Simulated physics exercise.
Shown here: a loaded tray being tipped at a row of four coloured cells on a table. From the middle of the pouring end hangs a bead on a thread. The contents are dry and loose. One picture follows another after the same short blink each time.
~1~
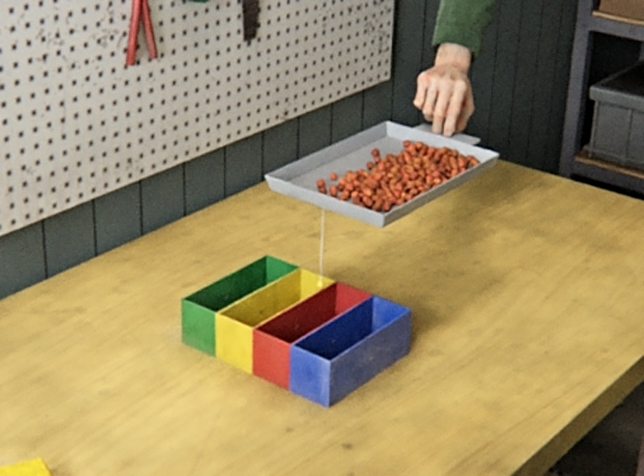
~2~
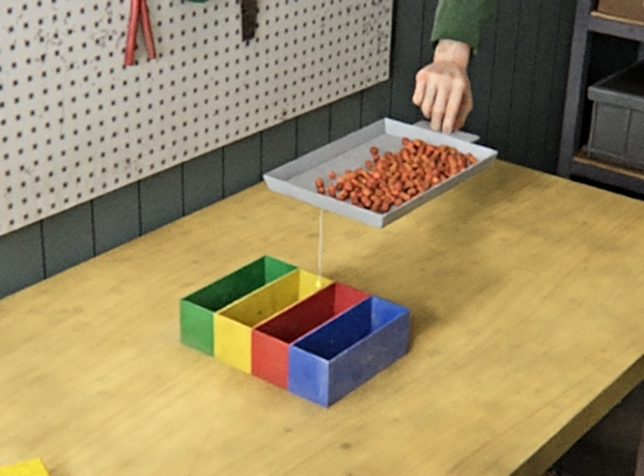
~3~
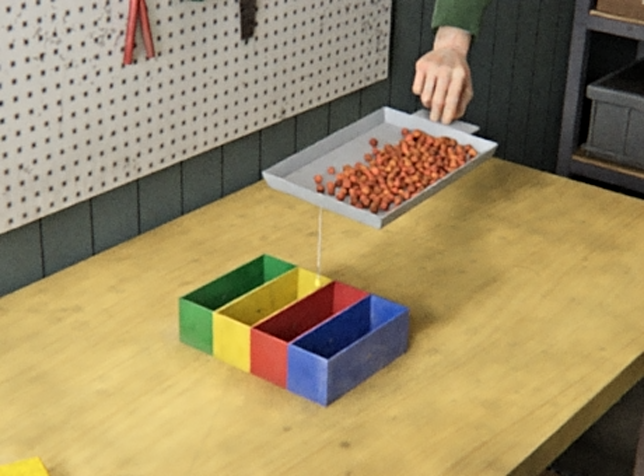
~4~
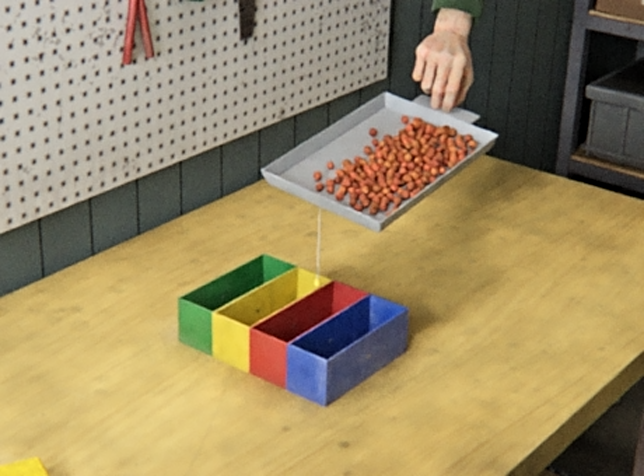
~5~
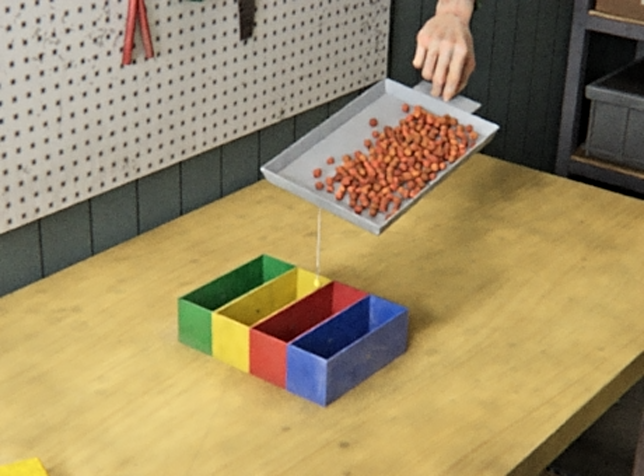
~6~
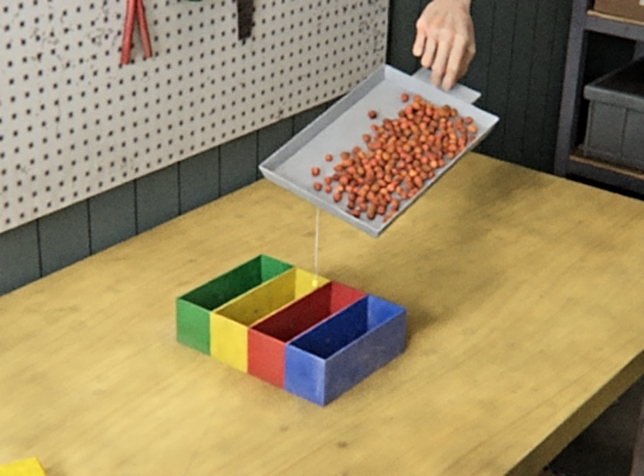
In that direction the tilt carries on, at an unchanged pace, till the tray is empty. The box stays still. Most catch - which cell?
Cell: Blue.
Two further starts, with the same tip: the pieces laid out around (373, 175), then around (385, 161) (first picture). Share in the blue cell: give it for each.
In order, about 70 and 70 in a hundred.
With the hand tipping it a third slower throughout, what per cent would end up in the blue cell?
That works out at roughly 70 per cent.
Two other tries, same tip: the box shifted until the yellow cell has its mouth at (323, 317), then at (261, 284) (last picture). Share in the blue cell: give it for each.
You'd get 0 in a hundred the first time and 40 in a hundred the second.
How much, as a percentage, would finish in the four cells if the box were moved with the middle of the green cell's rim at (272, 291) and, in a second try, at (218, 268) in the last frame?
Some 100 and then some 20 per cent.
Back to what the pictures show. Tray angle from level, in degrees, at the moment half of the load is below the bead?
105° or so.
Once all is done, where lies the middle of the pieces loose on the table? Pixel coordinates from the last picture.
The middle is around (389, 400).
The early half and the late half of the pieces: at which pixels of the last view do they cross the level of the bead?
Roughly at (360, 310) first, and then at (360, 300).
Soon after the last picture, tray tipped steeply; nearly all on the tray; a stray few falling or outside the box.
A little later, tray tipped past a quarter turn; a small part on the tray; about half in the blue cell; a small part in the red cell; a stray few in the yellow cell; about a third falling or outside the box.
Later still, tray tipped past a quarter turn; most in the blue cell; a small part in the red cell; a stray few in the yellow cell; about a quarter falling or outside the box.
At rest, tray tipped past a quarter turn; most in the blue cell; a small part in the red cell; a stray few in the yellow cell; none in the green cell; about a quarter outside the box.
